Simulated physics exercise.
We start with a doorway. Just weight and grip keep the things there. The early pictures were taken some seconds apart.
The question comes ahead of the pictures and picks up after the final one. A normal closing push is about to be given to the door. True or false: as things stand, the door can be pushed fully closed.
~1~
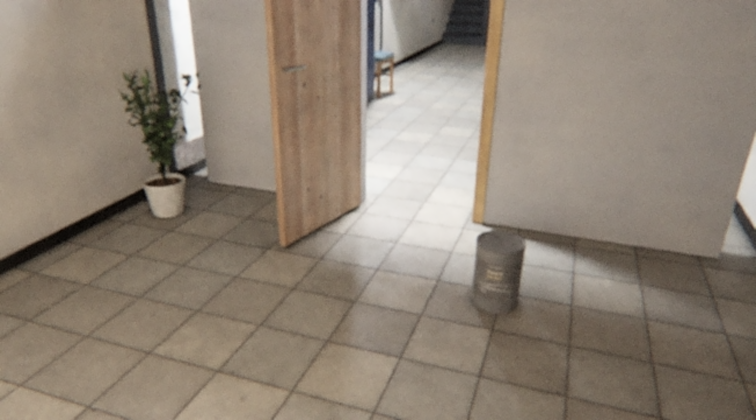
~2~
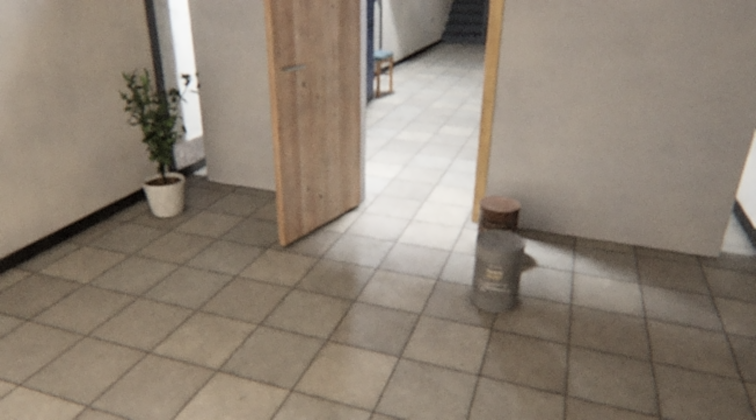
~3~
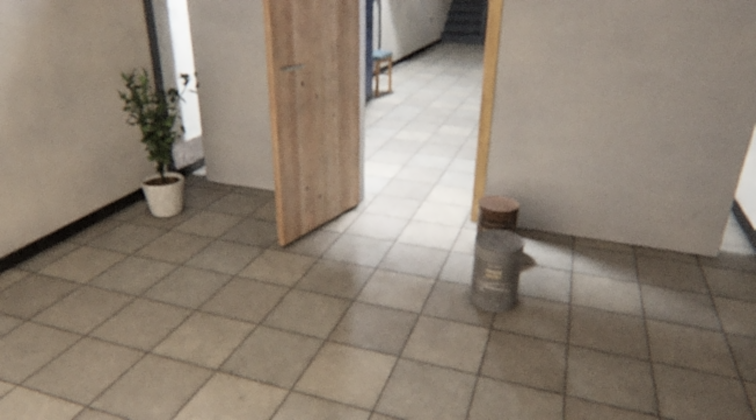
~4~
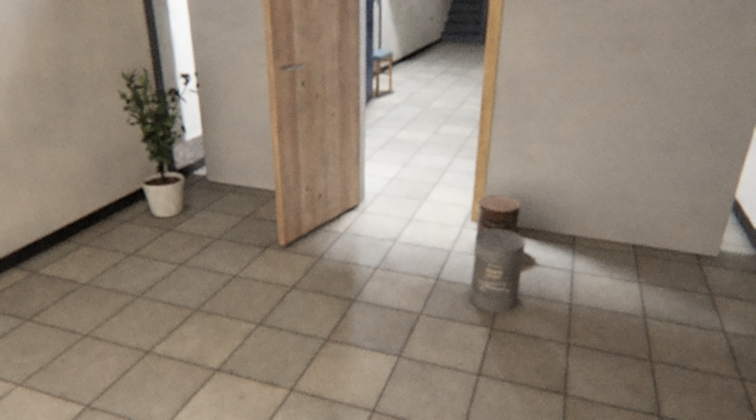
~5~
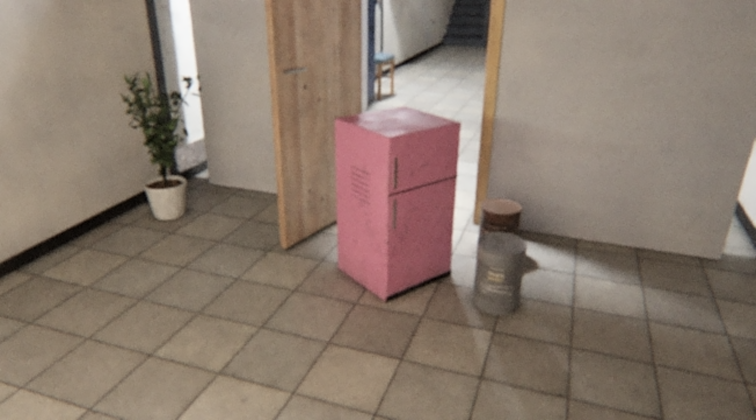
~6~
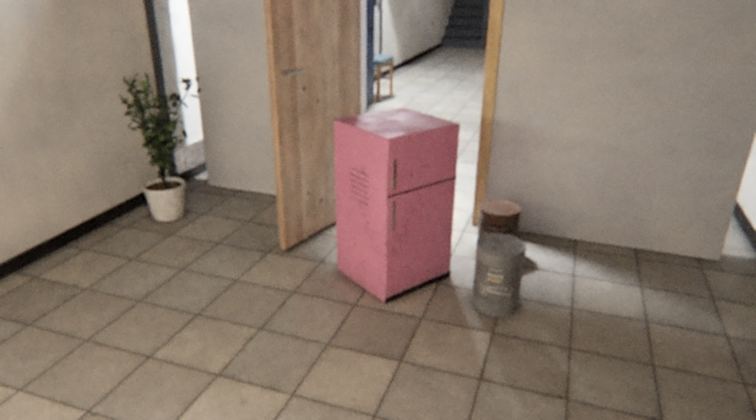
False.
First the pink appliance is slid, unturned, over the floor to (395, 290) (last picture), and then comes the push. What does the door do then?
Well, then the door makes it fully home.
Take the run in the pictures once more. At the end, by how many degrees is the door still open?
Some 70°.
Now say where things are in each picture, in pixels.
In the first picture, door wide open and still.
In the second picture, door wide open and still; brown pail (497, 227); grey pail (497, 271).
In the third picture, door wide open and still; brown pail (496, 227); grey pail (496, 270).
In the fourth picture, door wide open and still; brown pail (497, 227); grey pail (497, 270).
In the fifth picture, door wide open and still; brown pail (499, 230); grey pail (499, 273).
In the sixth picture, door wide open and still; pink appliance (395, 202); brown pail (498, 231).
Then, 0.40 s on from there, open by 92°.
Then, 0.50 s on from there, open by 85°.
Then, 0.70 s on from there, open by 71°.
In the end, open by 70°; all 3 unmoved. At the end, from the last picture's camera, pink appliance near (397, 202).
